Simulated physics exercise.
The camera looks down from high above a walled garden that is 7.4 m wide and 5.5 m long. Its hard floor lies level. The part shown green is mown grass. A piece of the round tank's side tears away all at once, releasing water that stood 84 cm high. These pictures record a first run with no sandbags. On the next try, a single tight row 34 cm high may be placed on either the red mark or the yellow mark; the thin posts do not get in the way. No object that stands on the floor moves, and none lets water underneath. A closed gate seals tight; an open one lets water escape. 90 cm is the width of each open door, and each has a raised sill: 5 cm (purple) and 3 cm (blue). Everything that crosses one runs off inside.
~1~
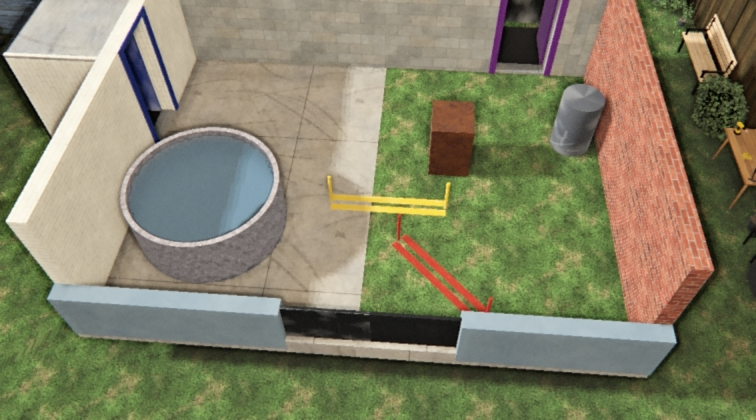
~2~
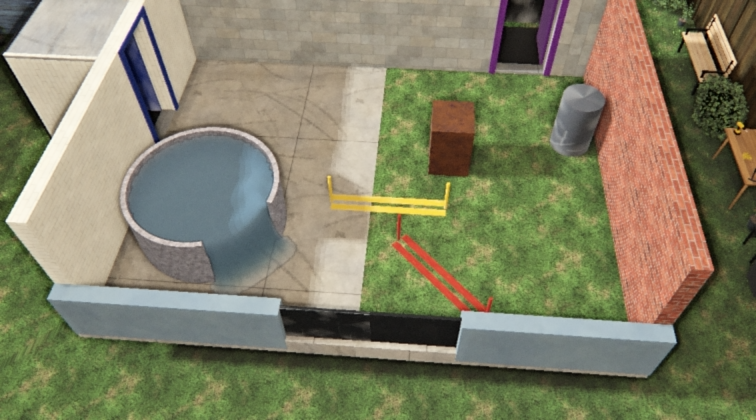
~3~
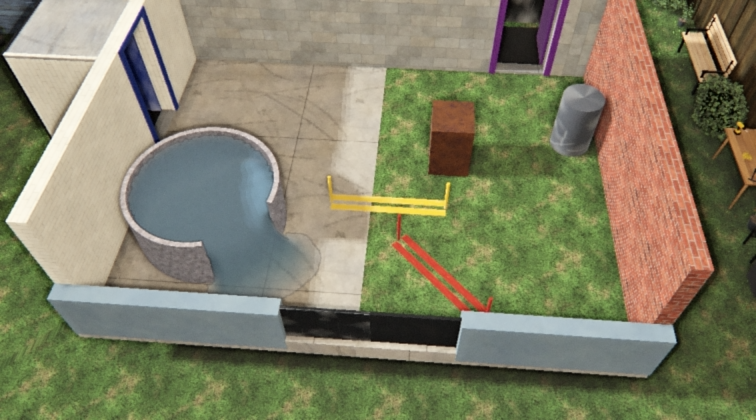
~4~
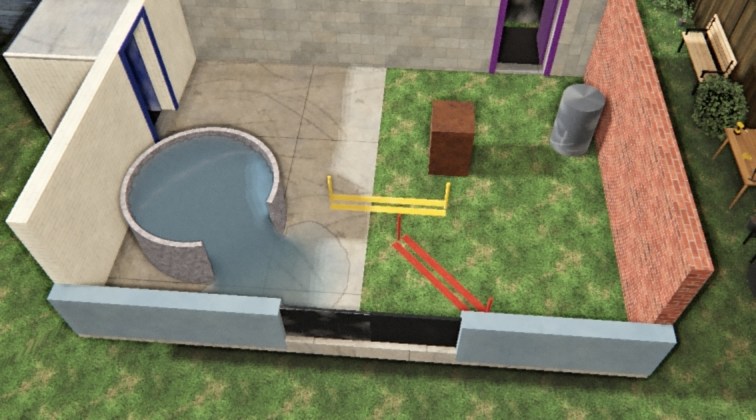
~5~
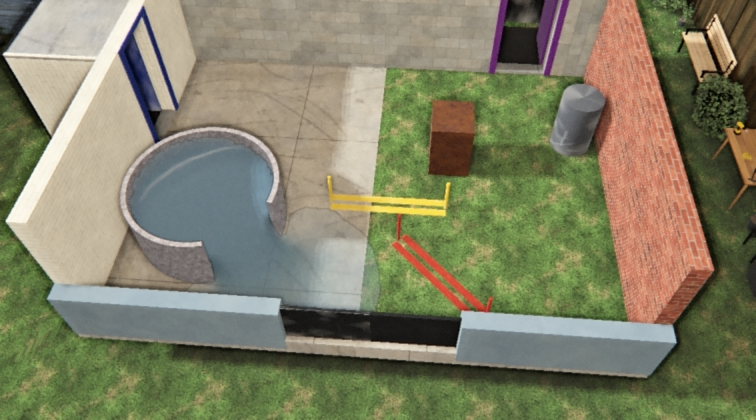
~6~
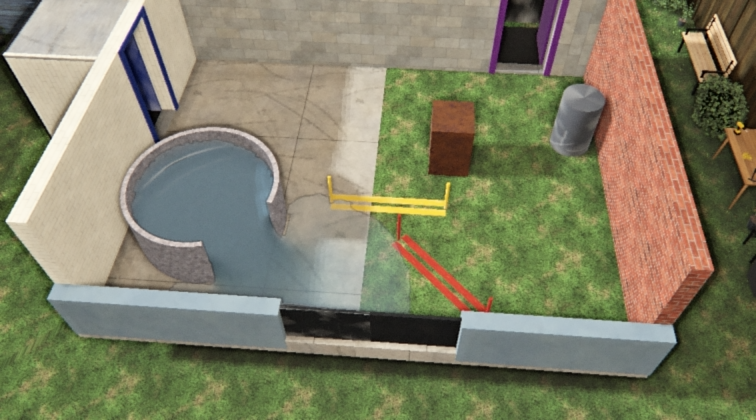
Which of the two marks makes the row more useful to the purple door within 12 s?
The red mark does.
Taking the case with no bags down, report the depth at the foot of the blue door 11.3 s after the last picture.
Depth: Approx. 9.0 cm.
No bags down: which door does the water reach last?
That would be the purple door.
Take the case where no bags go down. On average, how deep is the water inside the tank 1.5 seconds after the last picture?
Mean depth: About 38 cm.
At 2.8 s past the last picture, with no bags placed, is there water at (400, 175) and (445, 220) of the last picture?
Order as asked - inundated / inundated.
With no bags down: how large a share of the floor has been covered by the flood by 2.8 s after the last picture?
Near 50 per cent is wet.
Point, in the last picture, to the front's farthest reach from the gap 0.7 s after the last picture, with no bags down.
Front tip: Roughly (565, 344) in the last view.
Then, 0.7 s after the last picture water covers 20 % of the floor and is deepest (51 cm) near (260, 323) in the run without bags; in at the purple door, 0 L with no bags, 0 L with the row on red, 0 L on yellow.
Then, 1.5 s after the last picture water covers 35 % of the floor and is deepest (37 cm) near (247, 322) in the run without bags; in at the purple door, 0 L with no bags, 0 L with the row on red, 0 L on yellow.
Then, 2.8 s after the last picture water covers 50 % of the floor and is deepest (27 cm) near (247, 322) in the run without bags; in at the purple door, 0 L with no bags, 0 L with the row on red, 0 L on yellow.
Then, 6.3 s after the last picture water covers 85 % of the floor and is deepest (14 cm) near (568, 174) in the run without bags; in at the purple door, 13 L with no bags, 0 L with the row on red, 14 L on yellow.
Then, 11.3 s after the last picture water covers 100 % of the floor and is deepest (10 cm) near (190, 76) in the run without bags; in at the purple door, 84 L with no bags, 8 L with the row on red, 91 L on yellow.
